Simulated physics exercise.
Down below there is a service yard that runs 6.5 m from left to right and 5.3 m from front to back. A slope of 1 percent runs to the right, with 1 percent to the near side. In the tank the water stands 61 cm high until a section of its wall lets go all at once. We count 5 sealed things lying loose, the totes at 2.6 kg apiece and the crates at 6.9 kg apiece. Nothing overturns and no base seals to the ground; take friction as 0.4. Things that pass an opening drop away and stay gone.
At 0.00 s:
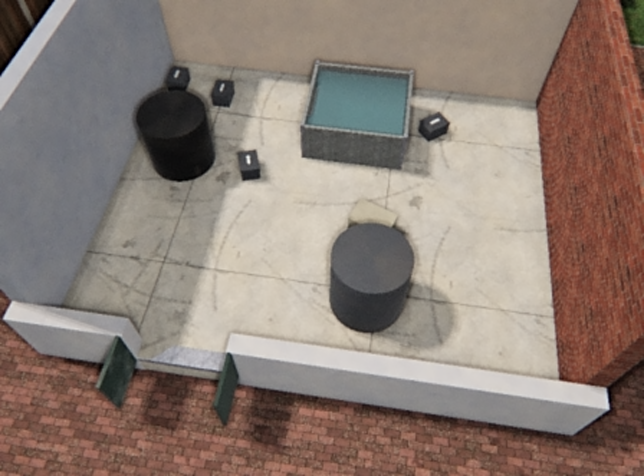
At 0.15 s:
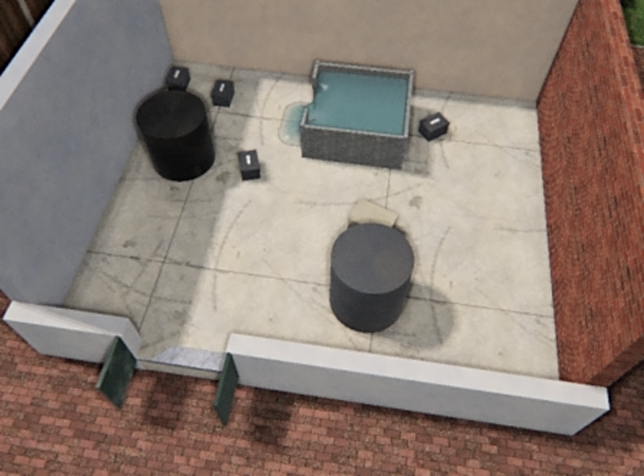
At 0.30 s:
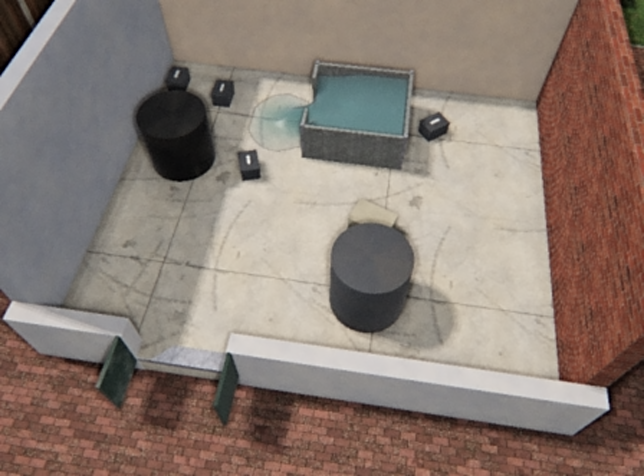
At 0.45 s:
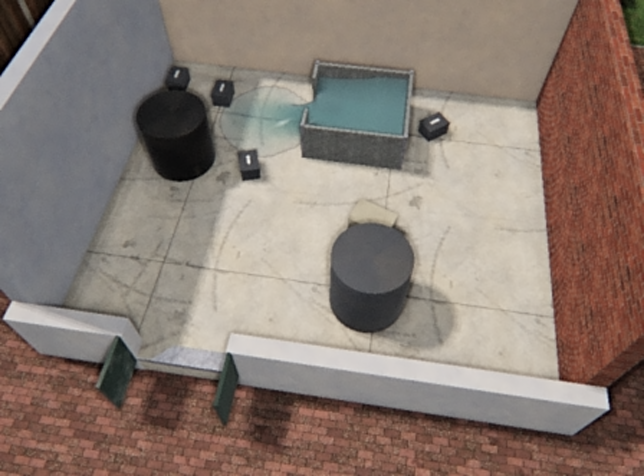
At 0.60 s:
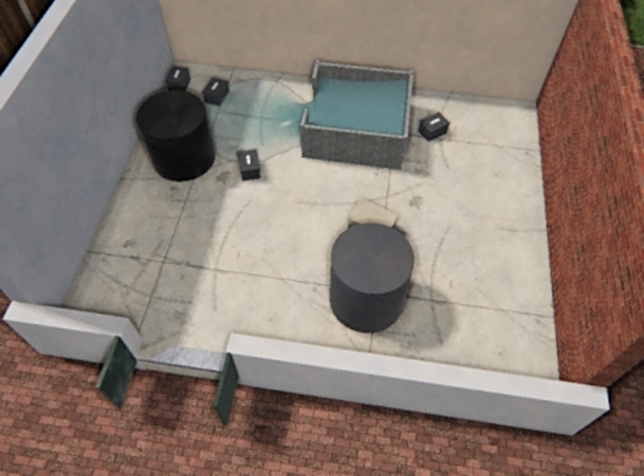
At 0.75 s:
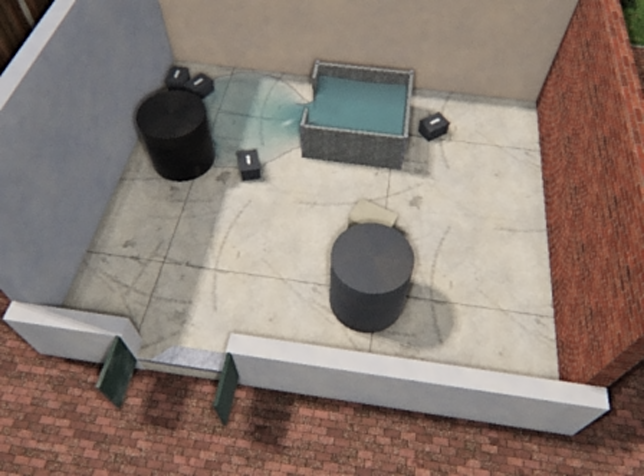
Water poured out of the left side of a raised pool in a walled yard and spread left across the floor, then pushed one small dark box up against another near the black cylinder.
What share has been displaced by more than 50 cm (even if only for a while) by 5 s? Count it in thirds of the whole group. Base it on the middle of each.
The fraction lands in the middle third.
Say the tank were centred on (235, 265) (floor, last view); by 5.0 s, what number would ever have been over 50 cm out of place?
Count: 2.
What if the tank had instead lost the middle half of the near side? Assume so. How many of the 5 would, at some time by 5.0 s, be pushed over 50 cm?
Result: 1.
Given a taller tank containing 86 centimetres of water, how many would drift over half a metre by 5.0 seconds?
The count would be 3.
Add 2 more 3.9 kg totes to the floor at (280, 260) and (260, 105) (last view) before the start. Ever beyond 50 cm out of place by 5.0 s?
Listed in order, the answers are inside half a metre followed by beyond half a metre.
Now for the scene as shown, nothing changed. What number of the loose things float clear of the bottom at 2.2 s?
Count: 2.
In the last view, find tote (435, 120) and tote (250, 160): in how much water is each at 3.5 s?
Close to 0 and 1 centimetres.
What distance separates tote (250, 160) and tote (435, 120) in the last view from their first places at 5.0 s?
The first ends 200 centimetres from its start and the second 0 centimetres.
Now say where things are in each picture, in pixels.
A tote at (222, 88) rests on the ground; a tote at (248, 160) rests on the ground; 2.0 m2 under water; 0 of 5 have shifted, in the first picture.
A tote at (222, 88), on the bottom; a tote at (248, 160), on the bottom; 2.5 m2 under water; 0 of 5 have shifted, in the second picture.
A tote at (222, 88) rests on the ground; a tote at (248, 160), on the bottom; 3.1 m2 under water; 0 of 5 have shifted, in the third picture.
A tote at (222, 88) rests on the ground; a tote at (248, 160) rests on the ground; 3.9 m2 under water; 0 of 5 have shifted, in the fourth picture.
A tote at (215, 86), on the bottom, 12 cm from its start; a tote at (248, 160) rests on the ground; 4.7 m2 under water; 1 of 5 have shifted, in the fifth picture.
A tote at (198, 82) rests on the ground, 43 cm from its start; a tote at (248, 160) rests on the ground; water covers 5.7 m2; 1 of 5 have shifted, in the sixth picture.
After 1.1 s 1 of 5 are over 50 cm from their spots; 1 afloat.
After 2.2 s 2 of 5 are over 50 cm from their spots; 2 afloat.
After 3.5 s 3 of 5 are over 50 cm from their spots; 2 afloat.
After 5.0 s 3 of 5 are over 50 cm from their spots, and 3 have been at some point; 2 afloat.
